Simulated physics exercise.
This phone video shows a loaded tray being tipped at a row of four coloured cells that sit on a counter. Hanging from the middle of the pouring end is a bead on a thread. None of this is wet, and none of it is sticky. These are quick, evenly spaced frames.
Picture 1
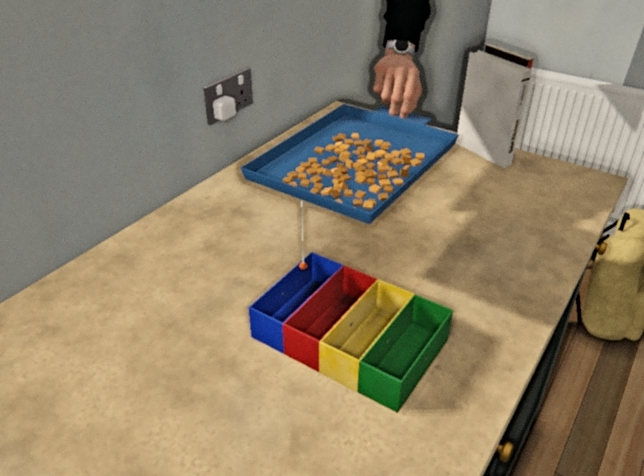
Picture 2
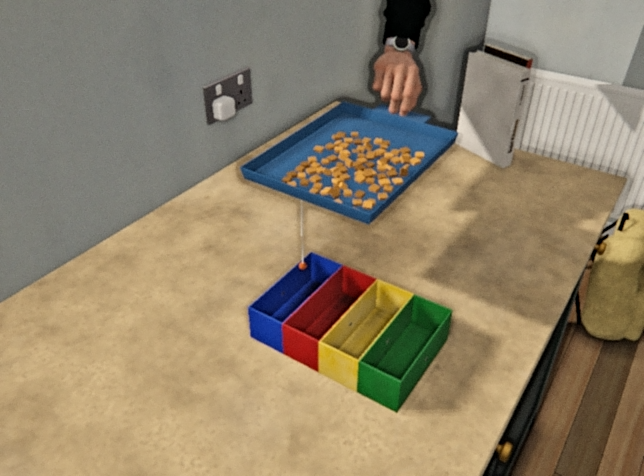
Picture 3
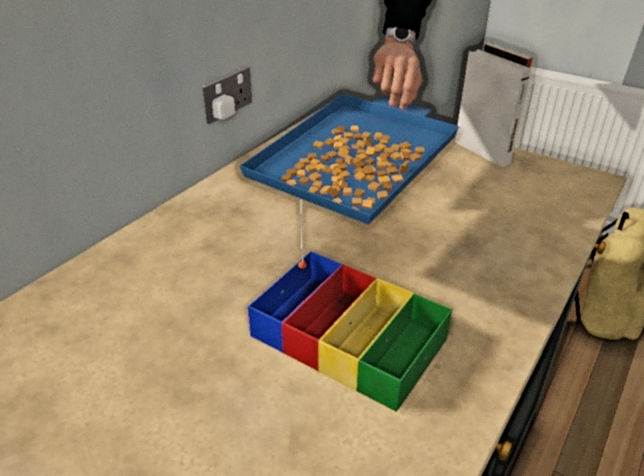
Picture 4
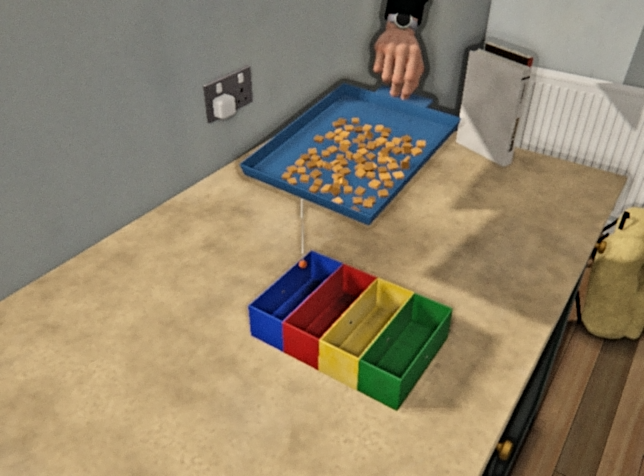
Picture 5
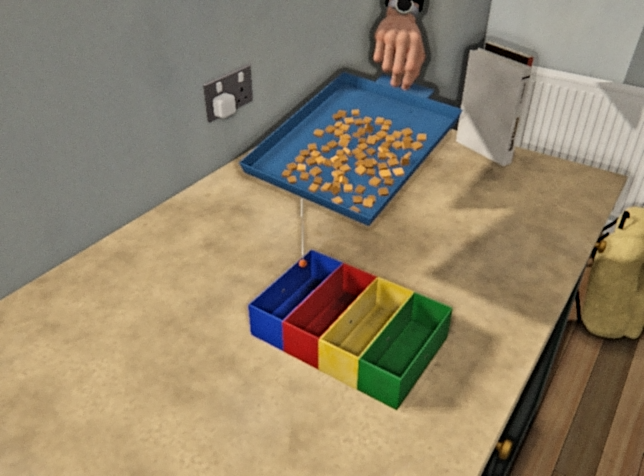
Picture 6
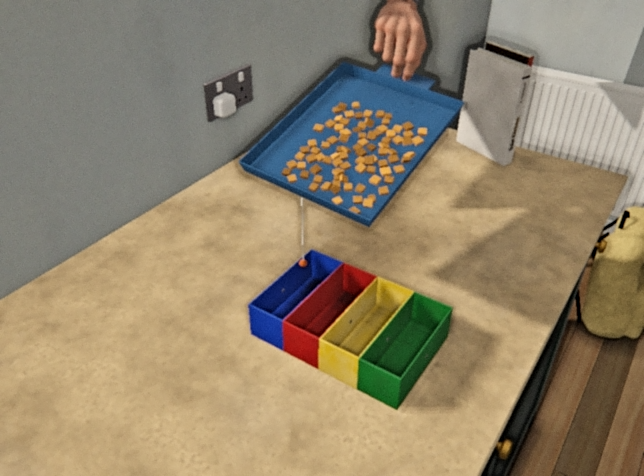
On a kitchen-style counter, a hand gradually raised the far side of a blue tray of small cereal squares, tilting it toward the blue, red, yellow and green boxes while the pieces stayed on it.
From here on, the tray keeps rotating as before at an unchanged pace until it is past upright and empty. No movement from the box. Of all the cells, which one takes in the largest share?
The largest share goes to the red cell.
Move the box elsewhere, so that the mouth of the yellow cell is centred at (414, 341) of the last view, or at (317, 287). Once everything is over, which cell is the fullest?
The blue cell, then green.
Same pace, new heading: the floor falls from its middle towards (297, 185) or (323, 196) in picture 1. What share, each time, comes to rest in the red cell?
The first try gives close to 10 per cent, the second close to 40 per cent.
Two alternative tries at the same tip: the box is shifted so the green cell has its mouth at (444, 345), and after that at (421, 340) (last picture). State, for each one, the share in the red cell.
Roughly 40% first, roughly 70% second.
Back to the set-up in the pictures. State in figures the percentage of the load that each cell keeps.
Per cell: Blue at 20 %, red at 60 %, yellow at 30 %, green at 0 %.
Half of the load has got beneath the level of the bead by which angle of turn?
105°.
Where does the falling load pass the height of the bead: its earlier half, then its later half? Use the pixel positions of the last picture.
Earlier portion about (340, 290); later portion about (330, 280).
Soon after the last picture, tray tipped steeply; all on the tray.
A little later, tray tipped right over; about two thirds on the tray; a small part in the red cell; a small part in the yellow cell; a stray few in the green cell; a stray few in the blue cell; a small part falling or outside the box.
Later still, tray tipped past a quarter turn; about half in the red cell; about a quarter in the yellow cell; about a quarter in the blue cell; a stray few in the green cell.
At rest, tray tipped past a quarter turn; about half in the red cell; about a quarter in the yellow cell; about a quarter in the blue cell; a stray few in the green cell.
